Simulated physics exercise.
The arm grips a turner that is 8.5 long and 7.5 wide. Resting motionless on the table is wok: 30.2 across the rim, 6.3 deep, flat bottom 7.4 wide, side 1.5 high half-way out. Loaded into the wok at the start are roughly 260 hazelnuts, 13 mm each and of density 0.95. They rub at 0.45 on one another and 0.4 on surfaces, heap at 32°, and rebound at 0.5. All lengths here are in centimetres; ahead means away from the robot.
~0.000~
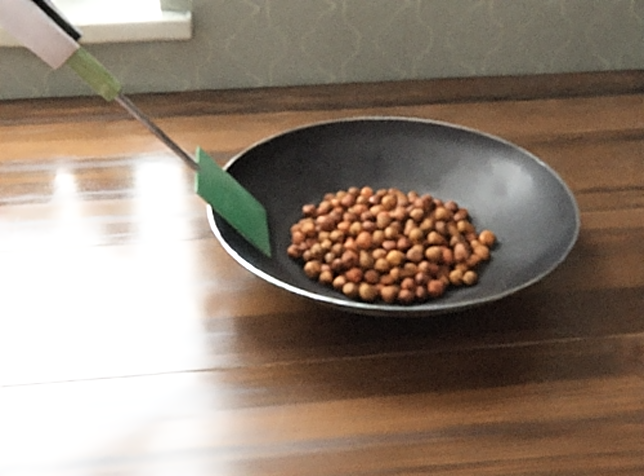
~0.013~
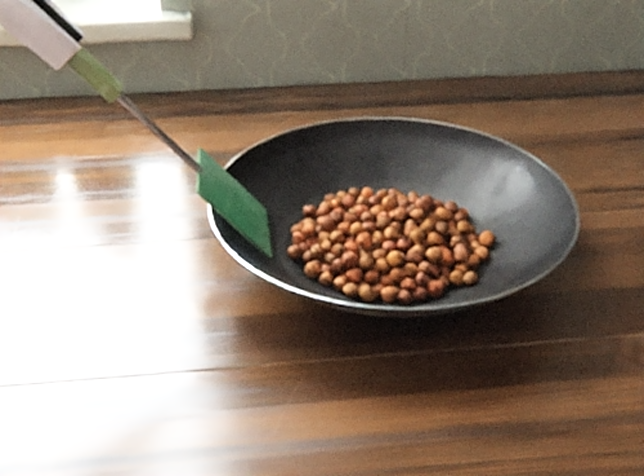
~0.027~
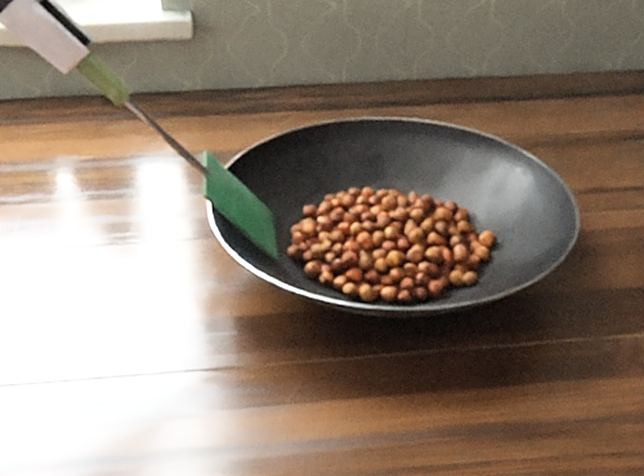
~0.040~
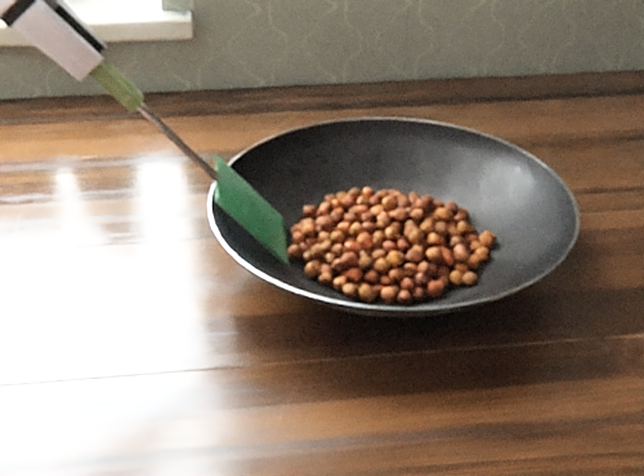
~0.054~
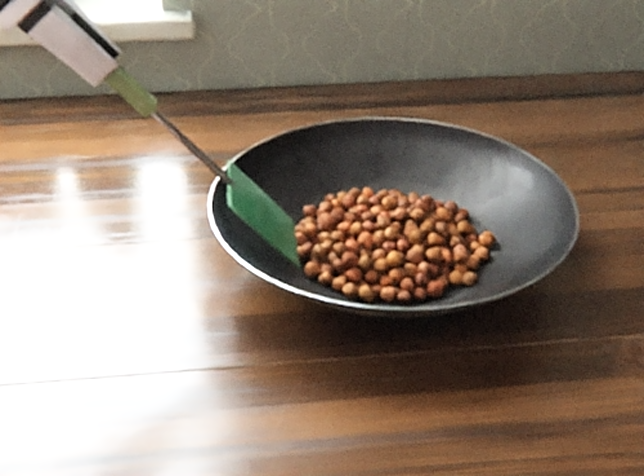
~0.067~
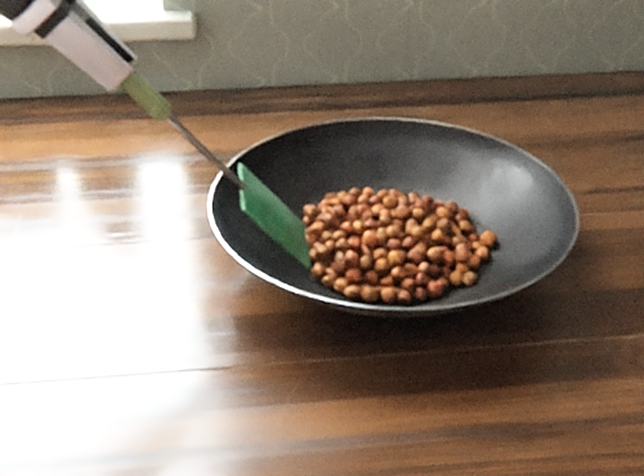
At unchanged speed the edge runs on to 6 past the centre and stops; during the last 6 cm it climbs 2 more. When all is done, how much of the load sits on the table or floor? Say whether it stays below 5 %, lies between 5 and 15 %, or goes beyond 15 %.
It stays below 5 %.
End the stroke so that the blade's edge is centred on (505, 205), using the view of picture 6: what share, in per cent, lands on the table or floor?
I'd put it near 20 per cent.
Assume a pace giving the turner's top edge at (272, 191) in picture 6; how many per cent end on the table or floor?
Near 5 in a hundred.
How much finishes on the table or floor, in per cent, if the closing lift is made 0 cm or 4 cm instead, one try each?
Result, in order: Approx. 0 % and 0 %.
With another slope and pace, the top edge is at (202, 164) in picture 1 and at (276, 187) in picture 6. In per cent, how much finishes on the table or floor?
Roughly 15 percent ends up there.
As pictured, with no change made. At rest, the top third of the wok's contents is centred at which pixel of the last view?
Pixel estimate: About (491, 215).
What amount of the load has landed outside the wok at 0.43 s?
Fraction noted: Close to 0 per cent.
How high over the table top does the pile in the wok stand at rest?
It reaches around 6.0 cm.
By 0.13 s, sloping 51°, highest piece 5 above the table; 259 in the wok.
By 0.20 s, sloping 51°, highest piece 5 above the table; 259 in the wok.
By 0.43 s, sloping 51°, highest piece 6 above the table; 259 in the wok.
By 1.48 s, sloping 51°, highest piece 5 above the table; 259 in the wok.
Final count, 259 in the wok. That is 0 % on the table or floor.
